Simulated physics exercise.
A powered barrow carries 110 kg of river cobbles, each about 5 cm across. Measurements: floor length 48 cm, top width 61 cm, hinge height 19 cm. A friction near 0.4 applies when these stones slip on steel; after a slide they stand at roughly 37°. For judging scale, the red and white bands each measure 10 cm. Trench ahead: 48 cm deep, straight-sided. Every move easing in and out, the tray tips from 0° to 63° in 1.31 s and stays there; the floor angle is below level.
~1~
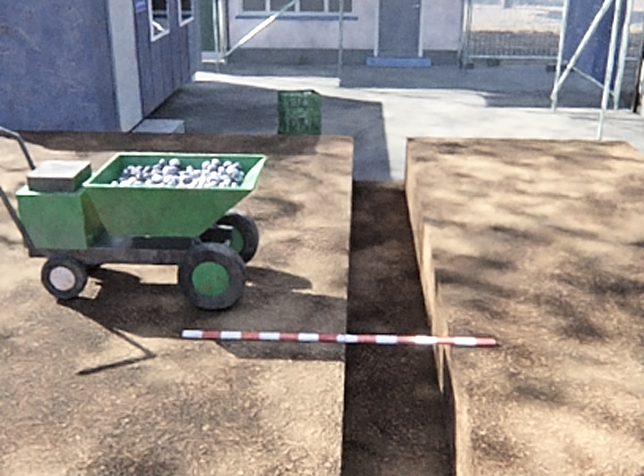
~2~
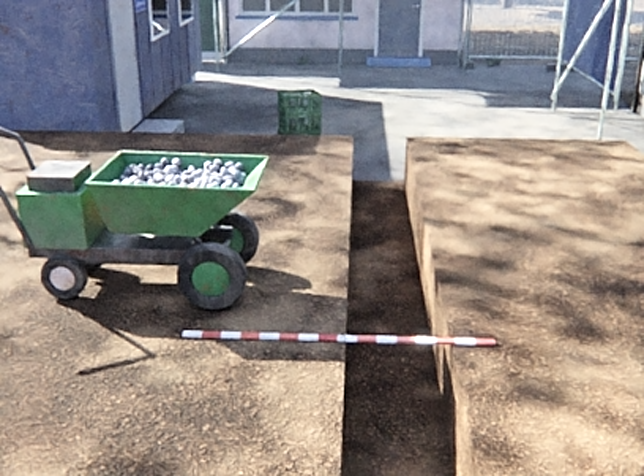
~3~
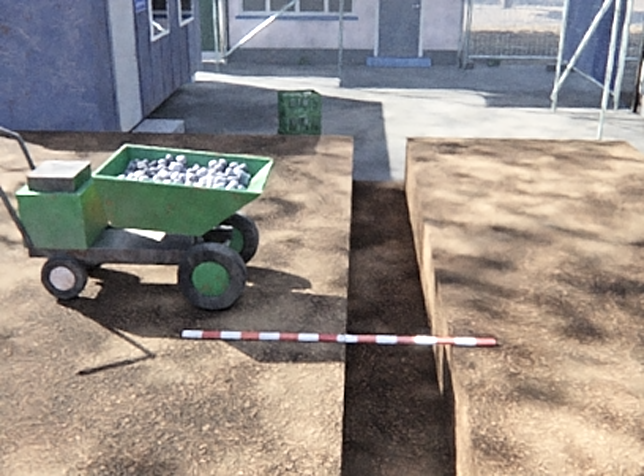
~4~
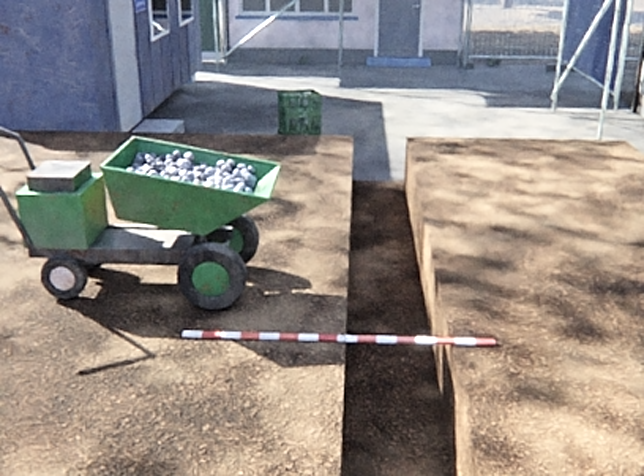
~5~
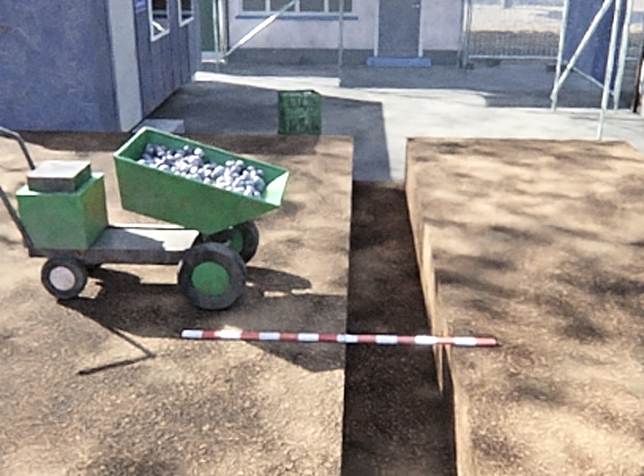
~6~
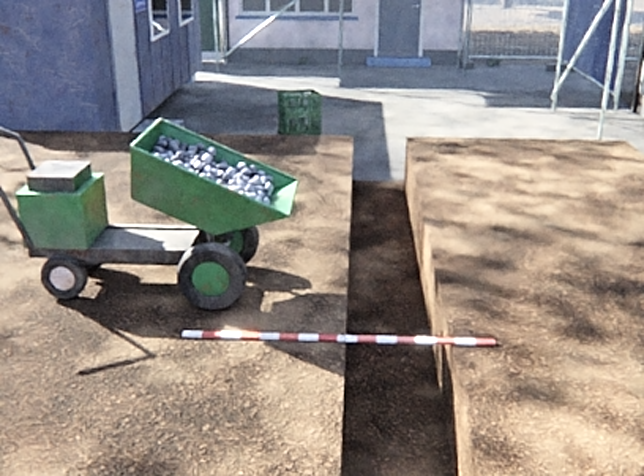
A green four-wheeled barrow heaped with pale grey and white stones stands at left on brown earth, beside a straight-sided trench, seen from slightly above by a still camera. A red-and-white banded pole lies across the trench, with a green crate, a blue building and a pale wall behind. The barrow's tray tilts gradually, its rear rising and its right lip lowering, while the wheels stay put.
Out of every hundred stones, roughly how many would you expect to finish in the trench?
Close to 90 in every hundred.
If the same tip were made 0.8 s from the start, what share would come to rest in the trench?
Probably about 90 in a hundred.
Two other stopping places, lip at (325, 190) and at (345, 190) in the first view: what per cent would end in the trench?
Close to 90 percent in the first case, 65 percent in the second.
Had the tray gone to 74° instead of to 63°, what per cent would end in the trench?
Some 70% would finish there.
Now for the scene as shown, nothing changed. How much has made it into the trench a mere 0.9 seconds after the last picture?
By that point it's something like 20 in a hundred.
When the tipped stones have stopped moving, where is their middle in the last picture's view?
(392, 354).
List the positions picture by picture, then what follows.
The tray is at 0°, its lip at (252, 190); the top of the load is at (199, 167), in the first picture.
The tray is at 1°, its lip at (255, 191); the top of the load is at (195, 167), in the second picture.
Lip at (260, 194), floor tilted 5°, highest stones at (166, 165), in the third picture.
Lip at (269, 199), floor tilted 10°, highest stones at (161, 159), in the fourth picture.
The tray is at 17°, its lip at (279, 207); the top of the load is at (159, 152), in the fifth picture.
Lip at (289, 216), floor tilted 24°, highest stones at (167, 146), in the sixth picture.
Then, 0.4 s after the last picture the floor is at 53°, 100 % in the tray; the foremost stones are at (305, 226).
Then, 0.9 s after the last picture the floor is at 63°, 66 % in the tray, 15 % short of the trench, 19 % in the trench; the foremost stones are at (387, 325).
Then, 1.2 s after the last picture the floor is at 63°, 26 % in the tray, 14 % short of the trench, 60 % in the trench; the foremost stones are at (431, 355).
Then, 3.2 s after the last picture the floor is at 63°, 0 % in the tray, 10 % short of the trench, 90 % in the trench; the foremost stones are at (430, 347).
